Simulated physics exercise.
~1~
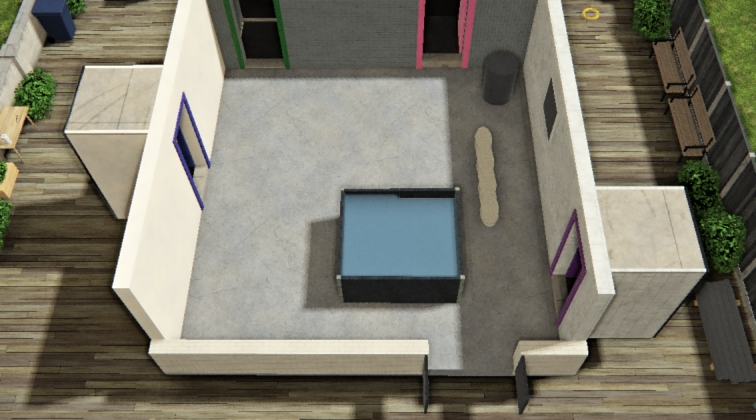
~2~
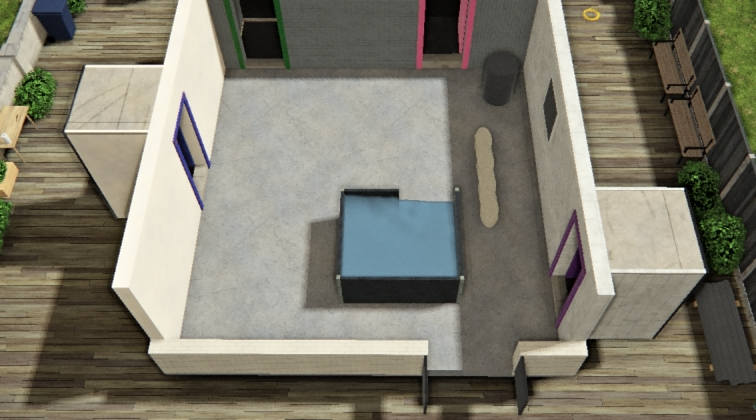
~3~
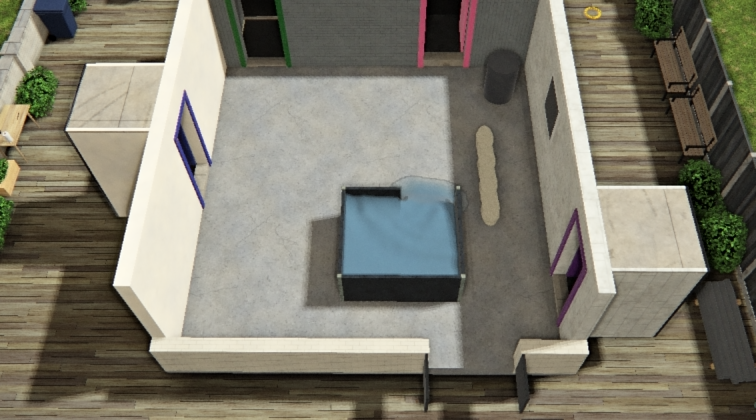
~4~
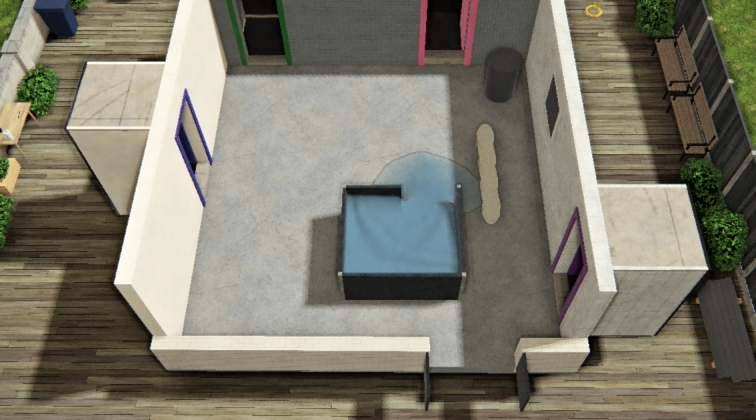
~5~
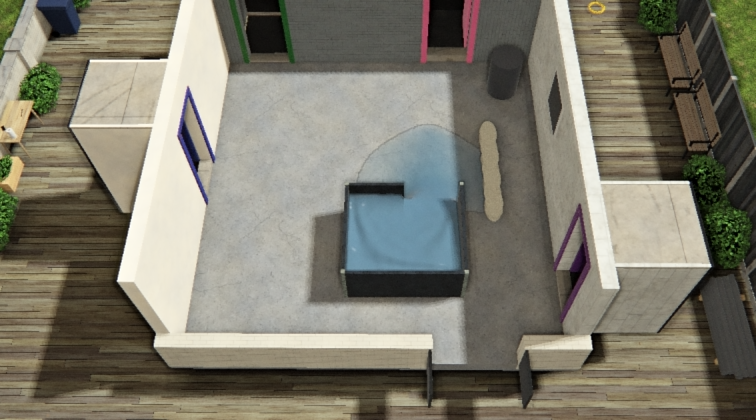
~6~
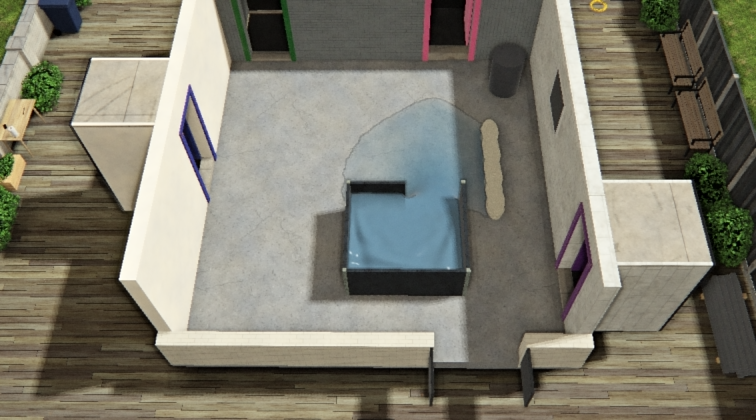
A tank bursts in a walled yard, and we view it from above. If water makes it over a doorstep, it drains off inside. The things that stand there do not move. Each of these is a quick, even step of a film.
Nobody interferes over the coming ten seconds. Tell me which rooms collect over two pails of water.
In the end the purple door is going to let through no more than allowed; the pink door is going to let through more than allowed; the green door is going to let through more than allowed; the blue door is going to let through no more than allowed.
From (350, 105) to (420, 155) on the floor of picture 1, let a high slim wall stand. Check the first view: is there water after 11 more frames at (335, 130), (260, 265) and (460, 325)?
Taking the points in order, they are inundated, high and dry and high and dry.
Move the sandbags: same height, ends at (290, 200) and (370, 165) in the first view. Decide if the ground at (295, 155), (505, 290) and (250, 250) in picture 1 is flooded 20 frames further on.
The three points come out untouched, untouched and untouched.
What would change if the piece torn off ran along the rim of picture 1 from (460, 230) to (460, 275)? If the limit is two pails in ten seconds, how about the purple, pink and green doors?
I'd say the purple one crosses the line, the pink one stays shy of the line and the green one stays shy of the line.
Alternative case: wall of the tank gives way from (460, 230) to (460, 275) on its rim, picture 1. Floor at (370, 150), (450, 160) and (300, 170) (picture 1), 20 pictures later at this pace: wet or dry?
Sequence: Spared / spared / spared.
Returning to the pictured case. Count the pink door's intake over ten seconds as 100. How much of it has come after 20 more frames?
About 90 per cent.
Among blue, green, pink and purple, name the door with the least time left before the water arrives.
Call: The pink one.
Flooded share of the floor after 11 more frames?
35 %, roughly.
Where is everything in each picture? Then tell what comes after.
The first frame shows the water tank at (400, 234) is whole and still.
In the second frame, the front is at a hidden place, out from the gap on the water tank's far side.
In the third frame, the front is at (404, 181), out from the gap on the water tank's far side.
In the fourth frame, the front is at (416, 155), out from the gap on the water tank's far side.
In the fifth frame, water pours out on the water tank's far side and has run to (432, 127).
In the sixth frame, water pours out on the water tank's far side and has run to (436, 101).
A moment on, water covers 30 % of the floor; the purple door not reached, the pink door under two buckets in, the green door not reached, the blue door not reached.
Next, water covers 35 % of the floor; the purple door not reached, the pink door far over two buckets in, the green door not reached, the blue door not reached.
Then, water covers 45 % of the floor; the purple door not reached, the pink door far over two buckets in, the green door under two buckets in, the blue door not reached.
Later, water covers 75 % of the floor; the purple door wet at the sill, nothing in, the pink door far over two buckets in, the green door over two buckets in, the blue door wet at the sill, nothing in.
In the end, water covers 95 % of the floor; the purple door wet at the sill, nothing in, the pink door far over two buckets in, the green door far over two buckets in, the blue door wet at the sill, nothing in.
